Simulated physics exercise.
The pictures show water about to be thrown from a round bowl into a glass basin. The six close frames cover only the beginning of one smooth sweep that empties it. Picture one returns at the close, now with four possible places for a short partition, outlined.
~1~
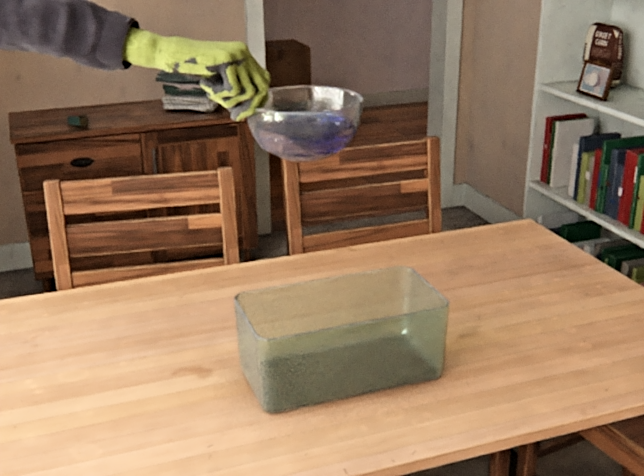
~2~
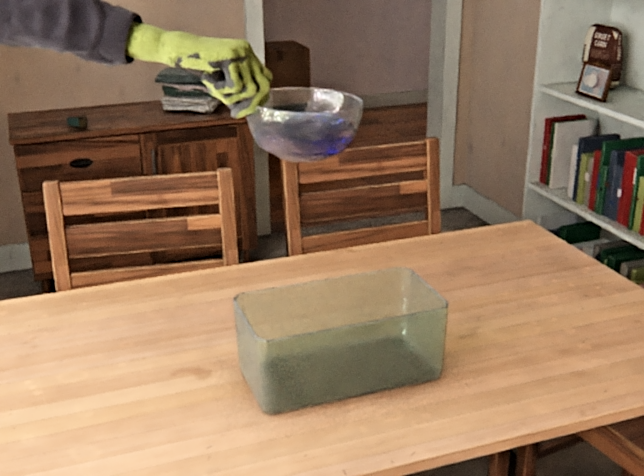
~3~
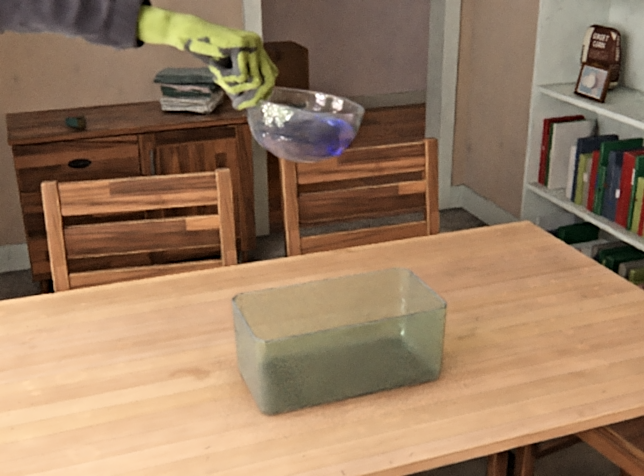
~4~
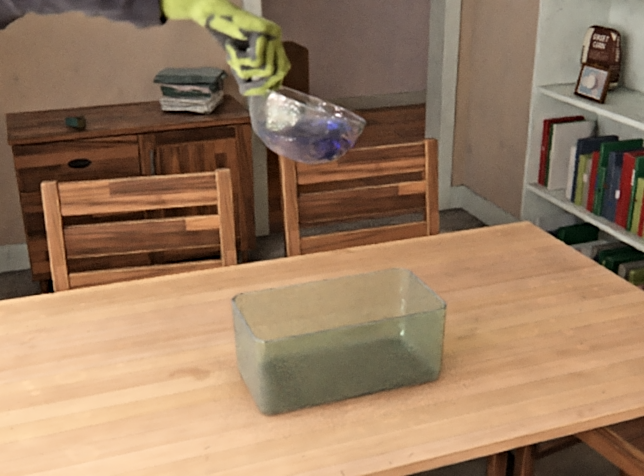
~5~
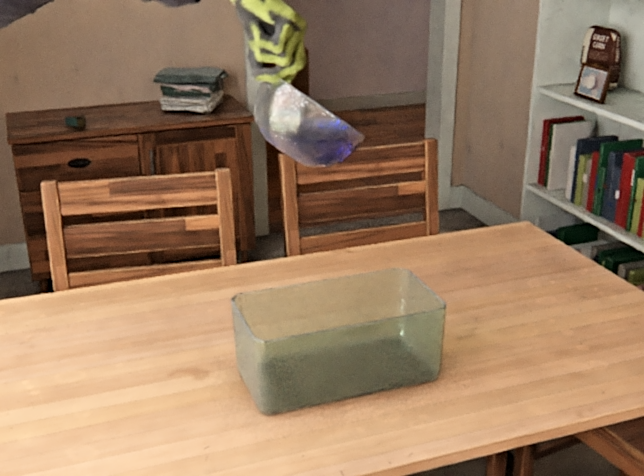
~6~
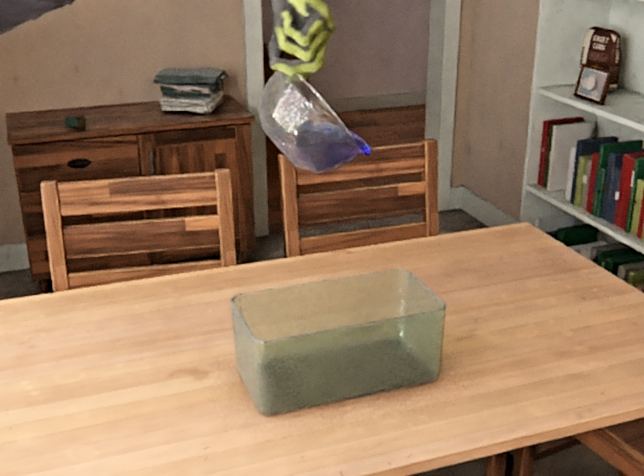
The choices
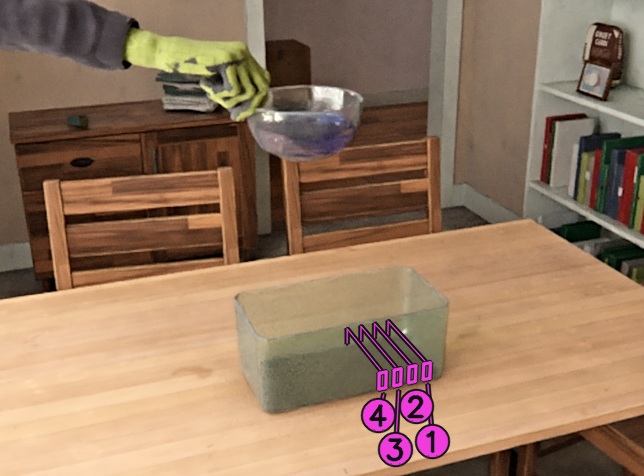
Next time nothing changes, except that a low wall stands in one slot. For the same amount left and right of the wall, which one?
Use position 3.
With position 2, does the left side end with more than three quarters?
No, it does not.
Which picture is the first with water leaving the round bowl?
Picture 6.
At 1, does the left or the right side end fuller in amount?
More ends on the left.
On the marked copy, 1 at (427, 384); 2 at (413, 387); 3 at (398, 390); 4 at (383, 394).
For position 1, about 76 % ends left of the wall and 16 % right of it; 7 % is lost outside.
For position 2, about 61 % ends left of the wall and 32 % right of it; 8 % is lost outside.
For position 3, about 47 % ends left of the wall and 46 % right of it; 7 % is lost outside.
For position 4, about 31 % ends left of the wall and 61 % right of it; 8 % is lost outside.
